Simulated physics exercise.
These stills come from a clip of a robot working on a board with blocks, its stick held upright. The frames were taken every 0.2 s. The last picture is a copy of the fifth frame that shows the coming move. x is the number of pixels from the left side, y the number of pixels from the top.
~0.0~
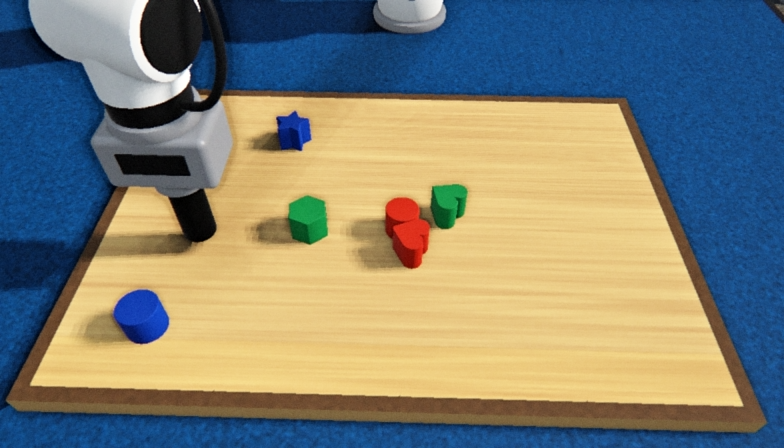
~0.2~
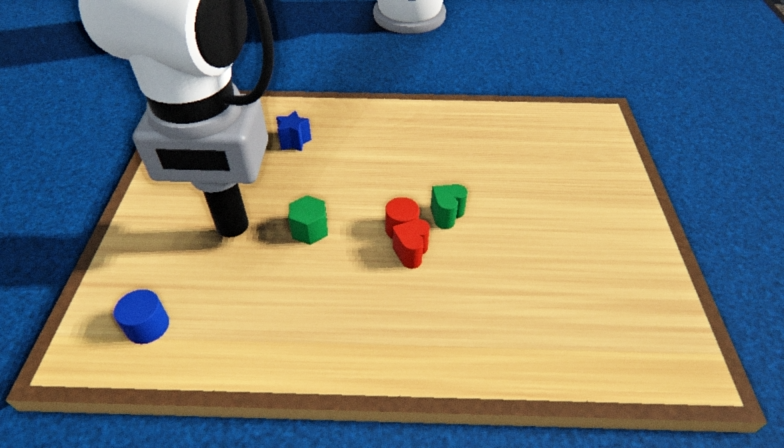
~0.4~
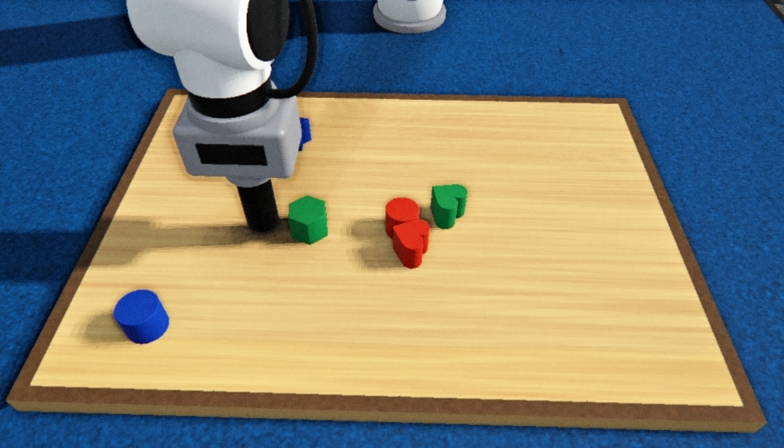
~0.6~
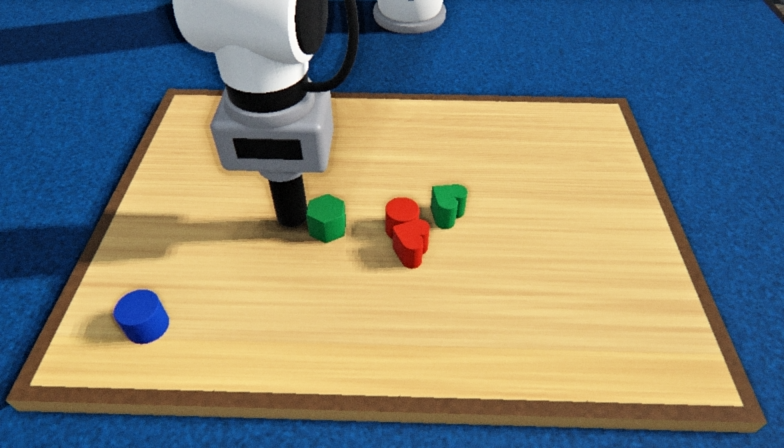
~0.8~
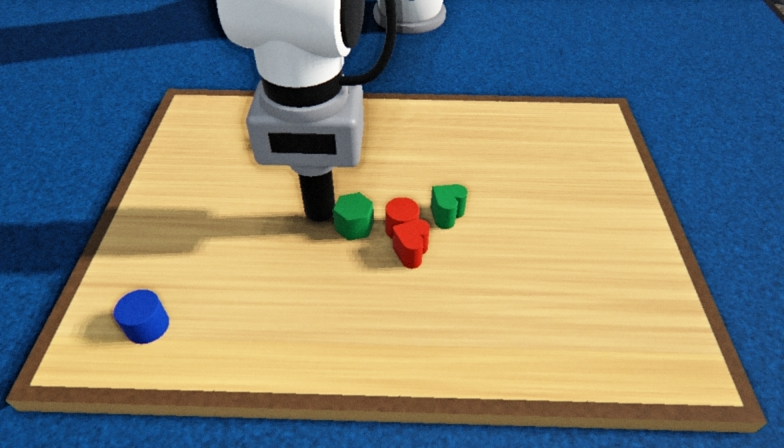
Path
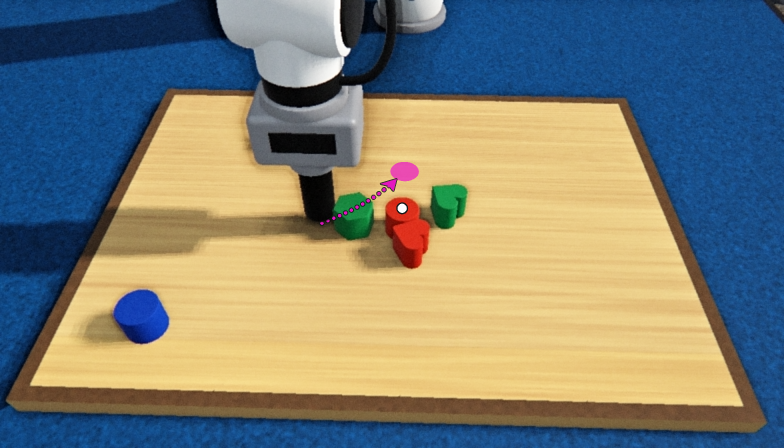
A robot arm slid its black stick rightward across a wooden board, met a green hexagon block and pushed it closer to the red blocks, while the blue round block stayed still.
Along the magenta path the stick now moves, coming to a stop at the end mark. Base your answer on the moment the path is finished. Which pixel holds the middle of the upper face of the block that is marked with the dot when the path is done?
At the end it should sit near (423, 210).
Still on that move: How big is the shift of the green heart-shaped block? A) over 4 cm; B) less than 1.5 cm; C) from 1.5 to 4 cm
I choose B.
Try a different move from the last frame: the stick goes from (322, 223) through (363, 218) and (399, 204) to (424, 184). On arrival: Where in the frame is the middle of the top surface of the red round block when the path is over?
In the picture, that point is around (455, 219).
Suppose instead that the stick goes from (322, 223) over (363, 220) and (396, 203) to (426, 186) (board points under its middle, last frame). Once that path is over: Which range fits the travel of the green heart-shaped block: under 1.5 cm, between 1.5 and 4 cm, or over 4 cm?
The 1.5 to 4 cm band.
The drawn path runs from (322, 223) through (355, 208) and (383, 191) to (405, 171); the dot is on the red round block.
The first path, step by step. One third of the way, stick at (355, 197); green hexagon at (384, 198), turned 20° clockwise; red round block at (417, 209).
Two thirds of the way, stick at (383, 179); green hexagon at (394, 194), turned 35° clockwise; red round block at (423, 210); red heart-shaped block at (415, 234), turned 15° clockwise.
At the end, stick at (405, 160); green hexagon at (394, 194), turned 35° clockwise; red round block at (423, 210); red heart-shaped block at (415, 234), turned 15° clockwise; green heart-shaped block not moved.
